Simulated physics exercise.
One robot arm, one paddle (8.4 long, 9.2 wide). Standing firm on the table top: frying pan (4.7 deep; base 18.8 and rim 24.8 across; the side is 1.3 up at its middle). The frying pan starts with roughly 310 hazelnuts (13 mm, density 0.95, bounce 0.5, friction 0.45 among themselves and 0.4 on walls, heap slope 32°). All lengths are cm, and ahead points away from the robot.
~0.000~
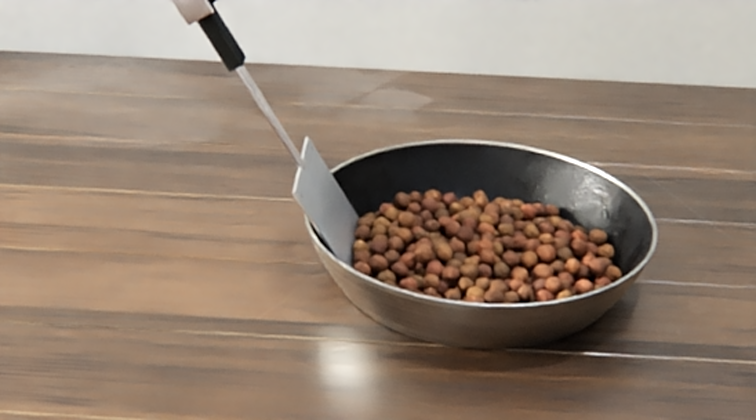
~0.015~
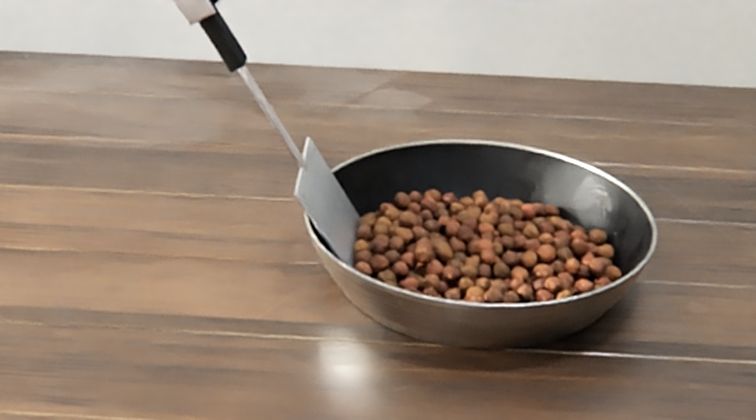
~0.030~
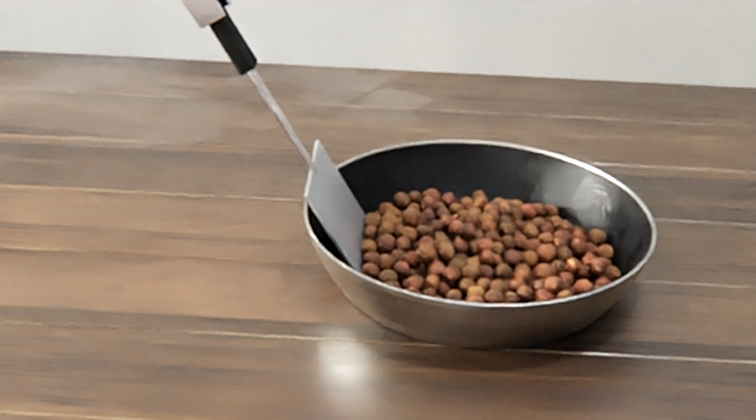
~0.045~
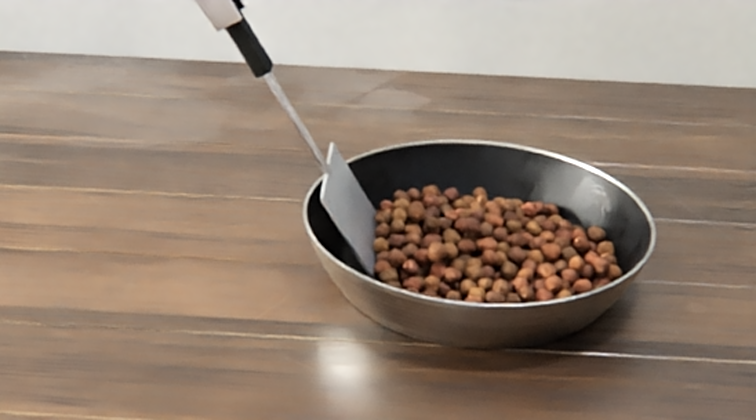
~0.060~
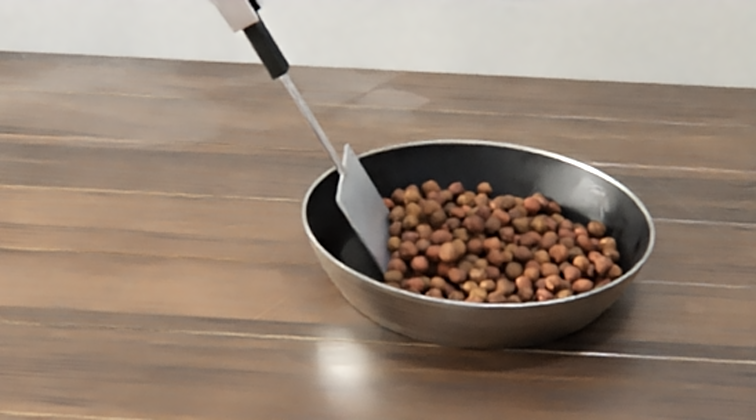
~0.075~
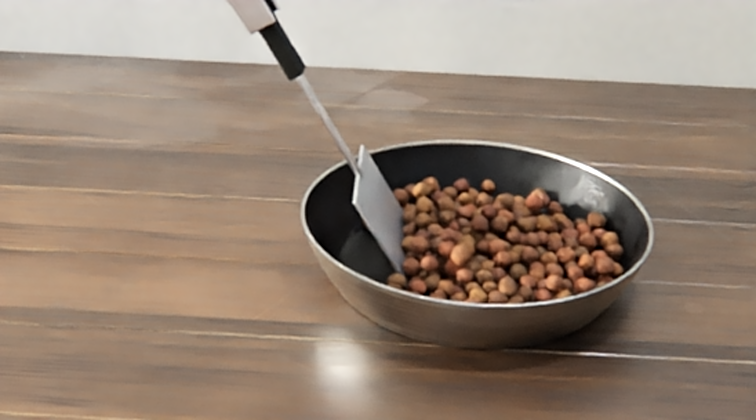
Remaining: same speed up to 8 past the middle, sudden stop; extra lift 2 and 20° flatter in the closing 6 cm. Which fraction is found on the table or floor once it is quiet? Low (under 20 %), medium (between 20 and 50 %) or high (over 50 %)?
On the table or floor the share is low, under 20 %.
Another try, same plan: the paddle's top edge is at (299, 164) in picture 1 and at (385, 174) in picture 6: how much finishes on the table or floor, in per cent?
About 20 per cent.
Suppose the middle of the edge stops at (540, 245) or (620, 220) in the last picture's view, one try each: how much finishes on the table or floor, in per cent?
About 0 and 35 per cent.
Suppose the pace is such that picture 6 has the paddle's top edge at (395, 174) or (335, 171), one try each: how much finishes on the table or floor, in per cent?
About 25 and 5 per cent.
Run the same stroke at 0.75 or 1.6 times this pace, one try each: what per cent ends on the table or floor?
Some 5 and 20 per cent.
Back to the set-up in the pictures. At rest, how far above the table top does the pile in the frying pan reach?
Roughly 6.5 cm.
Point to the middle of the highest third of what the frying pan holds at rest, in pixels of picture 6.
Near (598, 234).
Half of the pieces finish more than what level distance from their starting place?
Roughly 5 cm.
After 0.13 s, sloping 59°, highest piece 5 above the table; 308 in the frying pan.
After 0.18 s, sloping 51°, highest piece 6 above the table; 308 in the frying pan.
After 0.41 s, sloping 39°, highest piece 7 above the table; 270 in the frying pan, 30 on the table or floor, 8 on the blade or in flight.
After 1.46 s, sloping 39°, highest piece 6 above the table; 270 in the frying pan, 38 on the table or floor.
In the end, 270 in the frying pan, 38 on the table or floor. That is 12 % on the table or floor.
